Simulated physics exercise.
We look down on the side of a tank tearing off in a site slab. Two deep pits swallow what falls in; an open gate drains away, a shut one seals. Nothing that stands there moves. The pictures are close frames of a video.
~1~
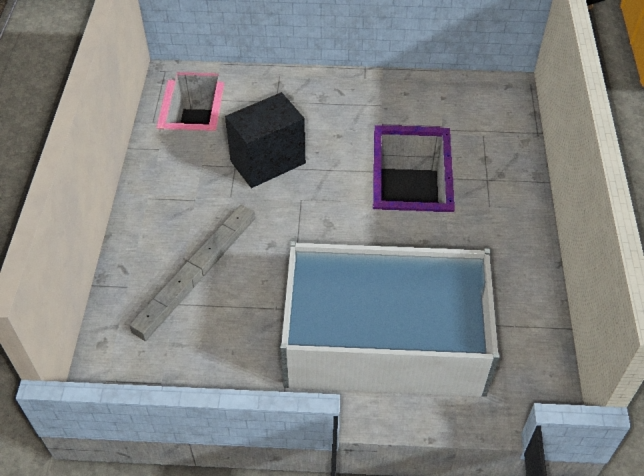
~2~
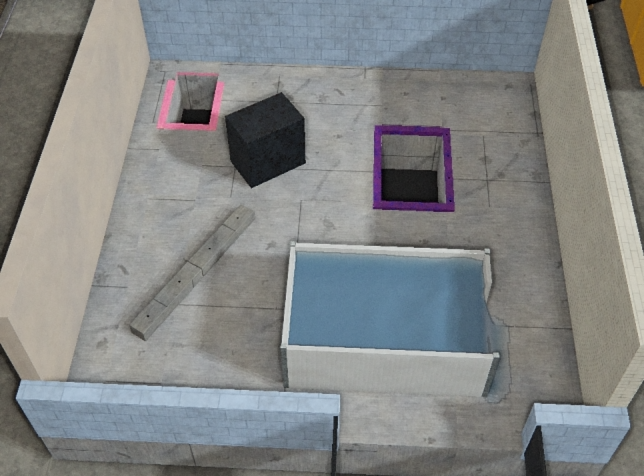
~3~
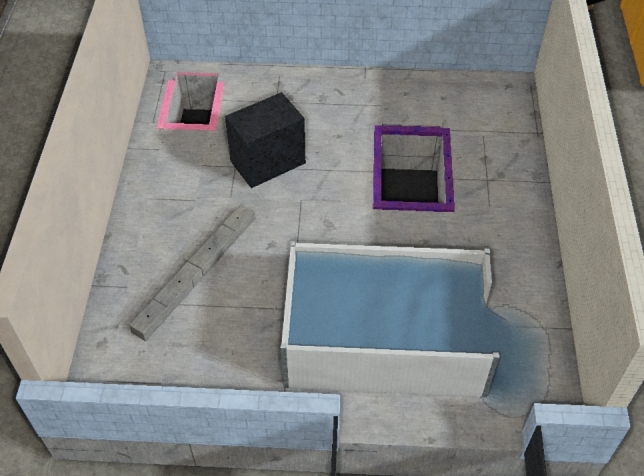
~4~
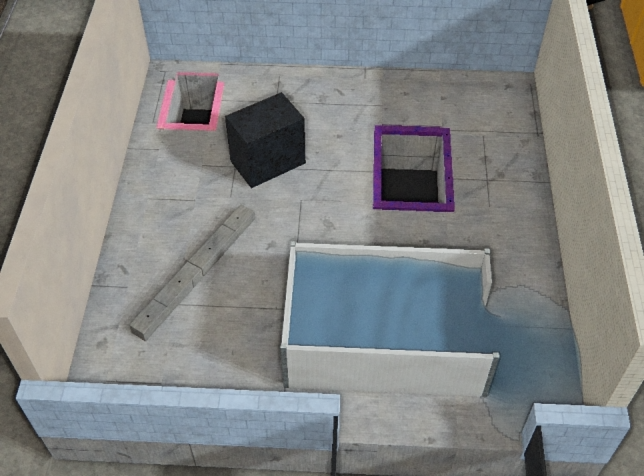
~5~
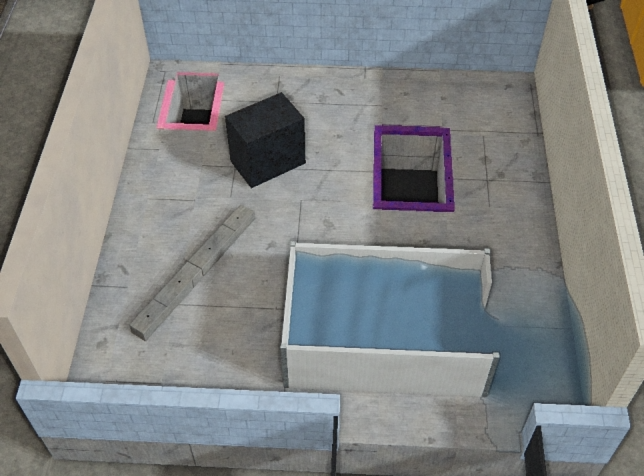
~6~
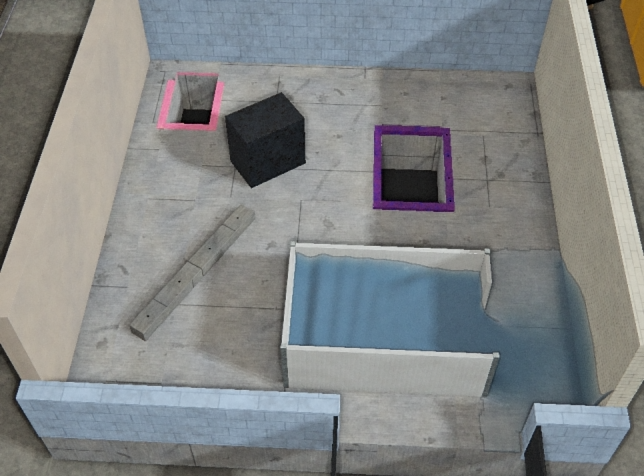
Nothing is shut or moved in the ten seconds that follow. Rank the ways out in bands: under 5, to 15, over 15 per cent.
The gate takes more than 15 %; the purple pit takes between 5 and 15 %; the pink pit takes between 5 and 15 %.
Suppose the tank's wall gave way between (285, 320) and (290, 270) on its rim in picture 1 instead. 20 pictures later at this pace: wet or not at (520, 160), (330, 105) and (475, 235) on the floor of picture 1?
In that order: No water, no water, not flooded.
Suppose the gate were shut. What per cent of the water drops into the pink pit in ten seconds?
Parts in a hundred: Pink 15.
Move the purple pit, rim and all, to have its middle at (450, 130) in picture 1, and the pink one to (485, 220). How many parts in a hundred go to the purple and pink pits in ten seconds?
Roughly, in per cent: Purple 2, pink 30.
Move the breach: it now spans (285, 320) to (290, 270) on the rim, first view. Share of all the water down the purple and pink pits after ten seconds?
In per cent: Purple 2, pink 20.
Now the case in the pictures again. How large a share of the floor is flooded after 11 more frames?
Near 30 in a hundred.
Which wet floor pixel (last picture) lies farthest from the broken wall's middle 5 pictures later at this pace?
Close to (538, 159).
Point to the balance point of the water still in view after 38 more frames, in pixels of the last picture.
I would point to (404, 240).
A moment on, water covers 15 % of the floor; the gate 1 %, the purple pit 0 %, the pink pit 0 %.
Next, water covers 30 % of the floor; the gate 3 %, the purple pit 0 %, the pink pit 0 %.
Then, water covers 50 % of the floor; the gate 10 %, the purple pit 4 %, the pink pit 0 %.
Later, water covers 80 % of the floor; the gate 18 %, the purple pit 7 %, the pink pit 2 %.
In the end, water covers 95 % of the floor; the gate 23 %, the purple pit 9 %, the pink pit 8 %.
